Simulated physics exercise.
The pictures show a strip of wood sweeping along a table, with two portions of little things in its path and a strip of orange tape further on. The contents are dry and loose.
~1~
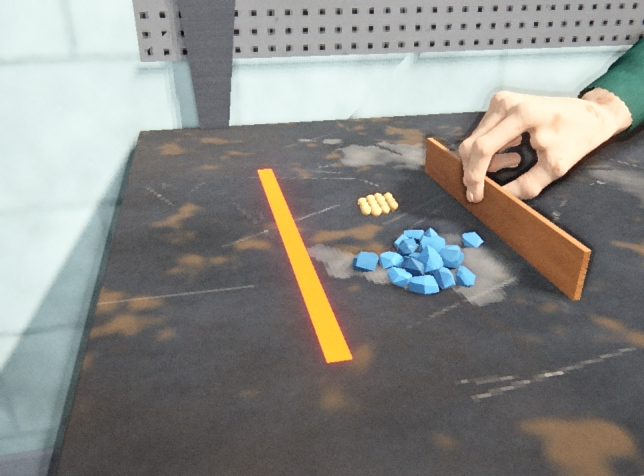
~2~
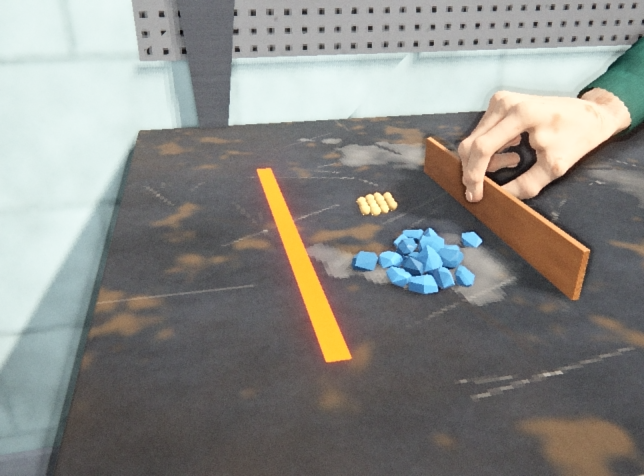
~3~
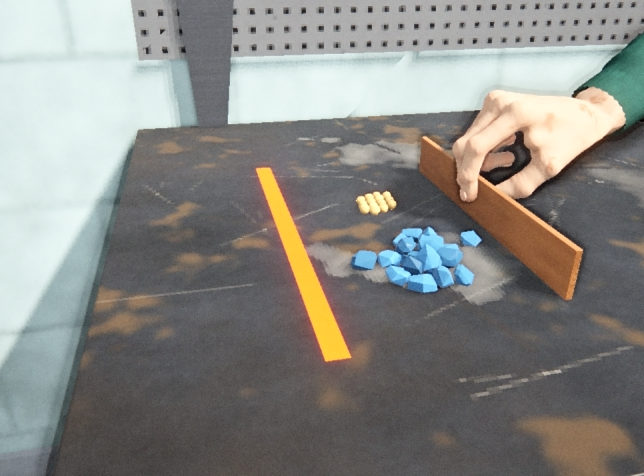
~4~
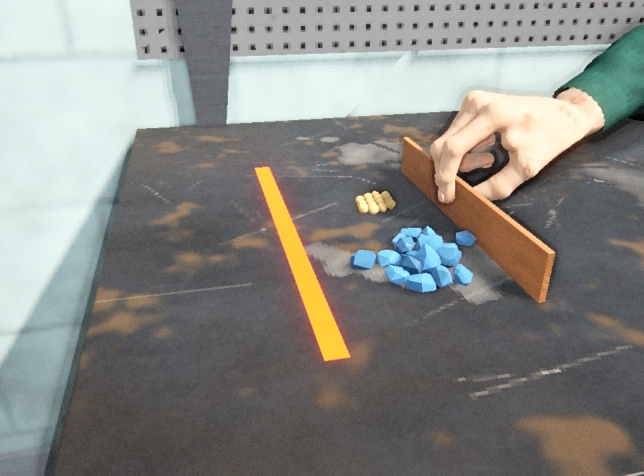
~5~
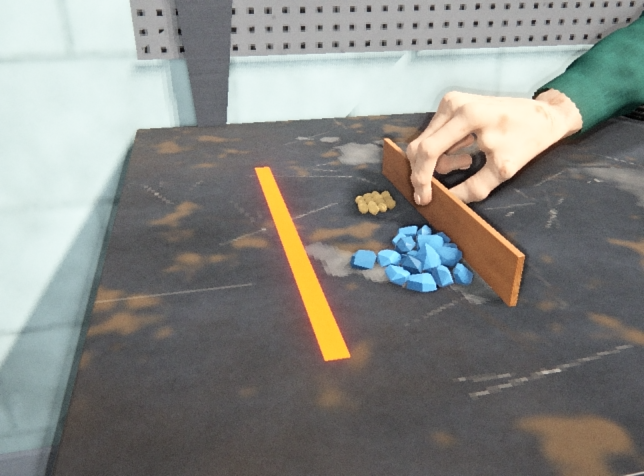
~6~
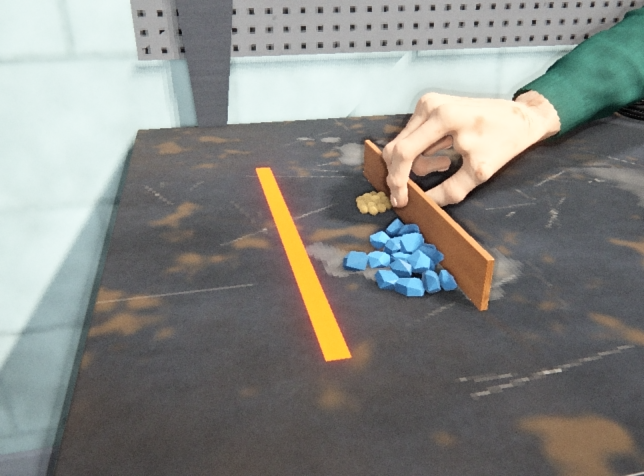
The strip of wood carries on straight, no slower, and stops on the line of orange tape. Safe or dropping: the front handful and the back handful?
Front handful: It all stops short of the edge. Back handful: It all stops short of the edge.
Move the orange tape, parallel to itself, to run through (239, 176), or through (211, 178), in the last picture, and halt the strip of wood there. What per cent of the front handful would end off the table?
Near 0 % and 0 %.
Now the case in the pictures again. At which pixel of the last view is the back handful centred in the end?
Around (257, 214).
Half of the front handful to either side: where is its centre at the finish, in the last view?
Close to (266, 275).
Then, 0.43 s past the last view, strip of wood still moving, near (345, 191); front handful all on the table, its front near (282, 274); back handful all on the table, its front near (309, 208).
Then, 0.88 s past the last view, strip of wood stopped at the orange tape; front handful all on the table, its front near (209, 286); back handful all on the table, its front near (246, 214).
Finally, strip of wood stopped at the orange tape; front handful all on the table, its front near (209, 286); back handful all on the table, its front near (244, 214).
